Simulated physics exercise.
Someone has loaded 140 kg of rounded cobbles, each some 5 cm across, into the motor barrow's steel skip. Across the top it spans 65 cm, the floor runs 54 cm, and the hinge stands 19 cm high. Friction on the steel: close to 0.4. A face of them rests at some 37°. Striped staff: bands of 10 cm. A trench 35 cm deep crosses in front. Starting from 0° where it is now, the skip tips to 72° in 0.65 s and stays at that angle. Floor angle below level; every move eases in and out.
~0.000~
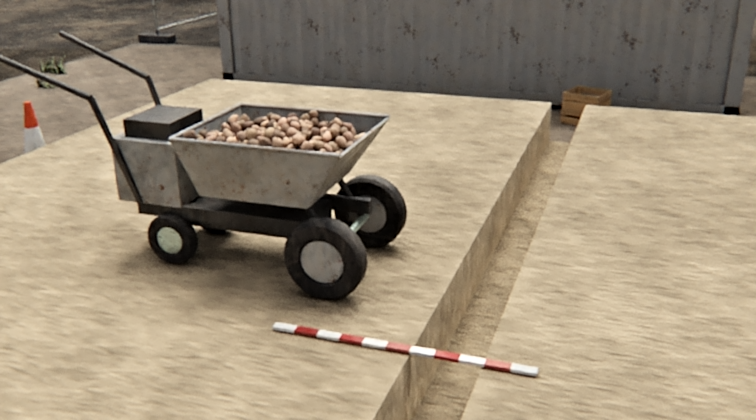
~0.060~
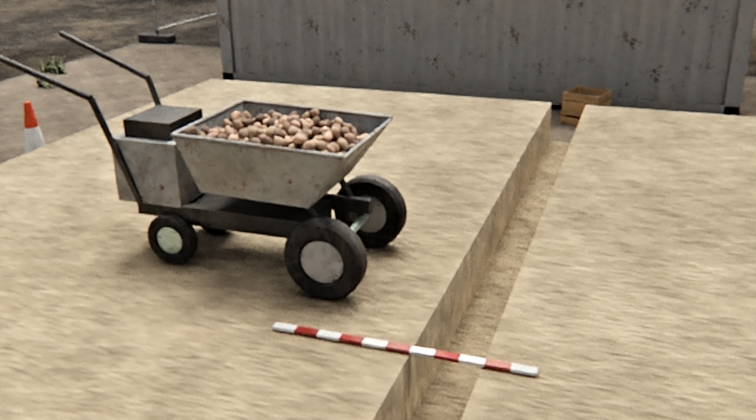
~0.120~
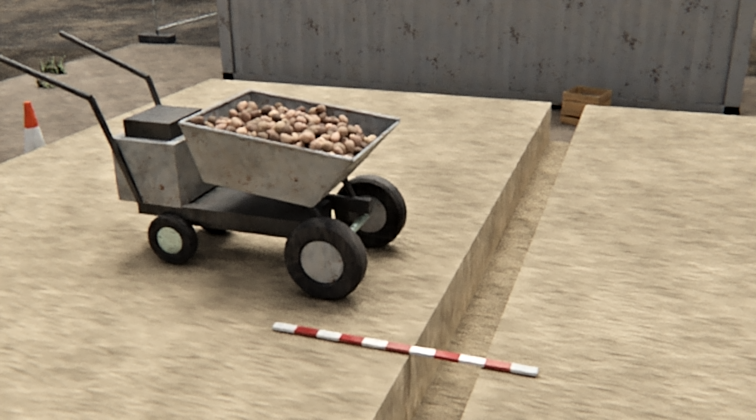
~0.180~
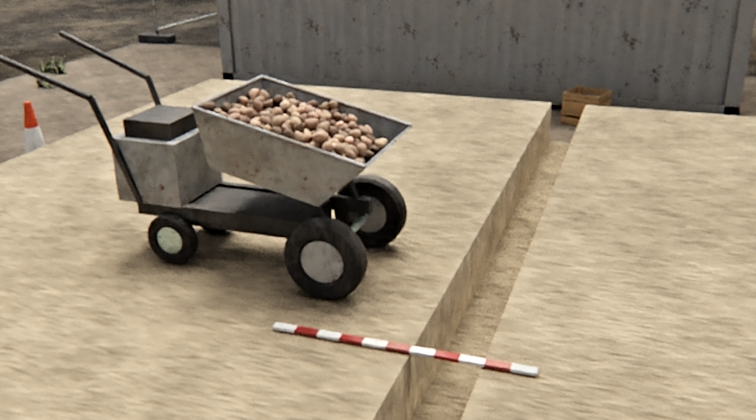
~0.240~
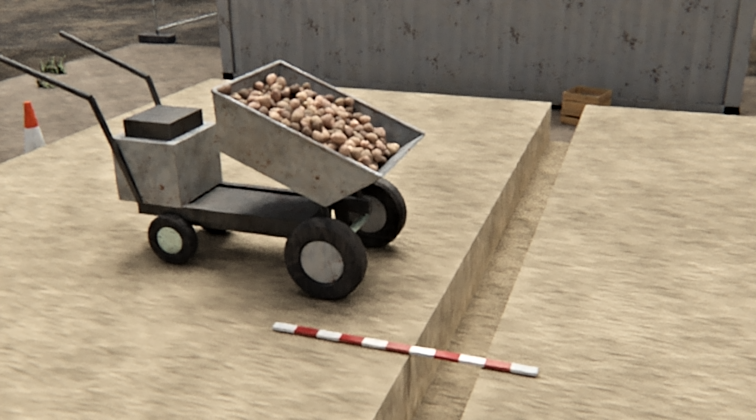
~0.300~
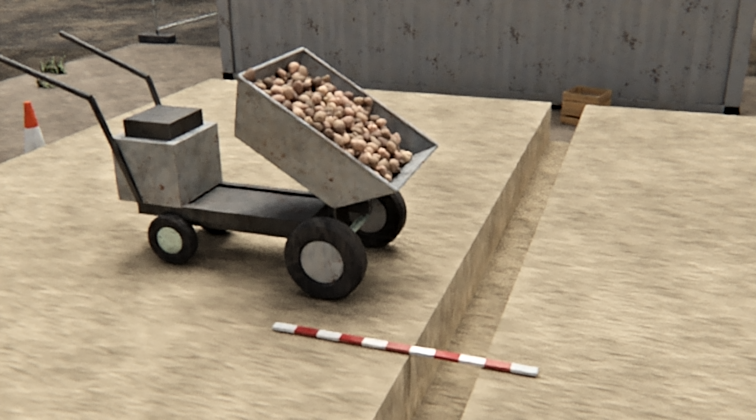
The steel skip of a motor barrow, heaped with rounded stones, slowly tilted forward to the right, its back end rising steadily while the wheels stayed still beside a trench and a red-and-white striped staff.
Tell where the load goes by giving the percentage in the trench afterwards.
About 56 per cent of the load is in the trench.
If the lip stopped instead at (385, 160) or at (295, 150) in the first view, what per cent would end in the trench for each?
First spot about 20, second spot about 80 per cent.
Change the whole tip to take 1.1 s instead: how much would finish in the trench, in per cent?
Roughly 70 per cent.
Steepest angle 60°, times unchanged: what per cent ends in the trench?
Then close to 40 per cent.
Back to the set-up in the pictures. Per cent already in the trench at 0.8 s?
Around 25 per cent of it.
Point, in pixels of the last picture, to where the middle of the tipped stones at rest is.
Their middle ends up near (503, 326).
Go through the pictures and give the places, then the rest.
The skip is at 0°, its lip at (340, 156); the top of the load is at (299, 125), in the first frame.
The skip is at 2°, its lip at (343, 157); the top of the load is at (295, 123); the stones move at 0.5 m/s on average, in the second frame.
The skip is at 6°, its lip at (352, 161); the top of the load is at (259, 114); the stones move at 0.9 m/s on average, in the third frame.
The skip is at 14°, its lip at (366, 167); the top of the load is at (263, 101); the stones move at 1.2 m/s on average, in the fourth frame.
Lip at (381, 177), floor tilted 22°, highest stones at (277, 88); the stones move at 1.4 m/s on average, in the fifth frame.
Lip at (397, 191), floor tilted 32°, highest stones at (292, 76); the stones move at 1.5 m/s on average, in the sixth frame.
After 0.5 s the floor is at 61°; 100 % in the skip; the foremost stones are at (441, 209).
After 0.8 s the floor is at 72°; 65 % in the skip, 26 % in the trench, 9 % past the trench; the foremost stones are at (528, 299).
After 1.1 s the floor is at 72°; 16 % in the skip, 41 % in the trench, 44 % past the trench; the foremost stones are at (748, 318).
After 3.0 s the floor is at 72°; 0 % in the skip, 56 % in the trench, 44 % past the trench; the foremost stones are past the picture's edge.
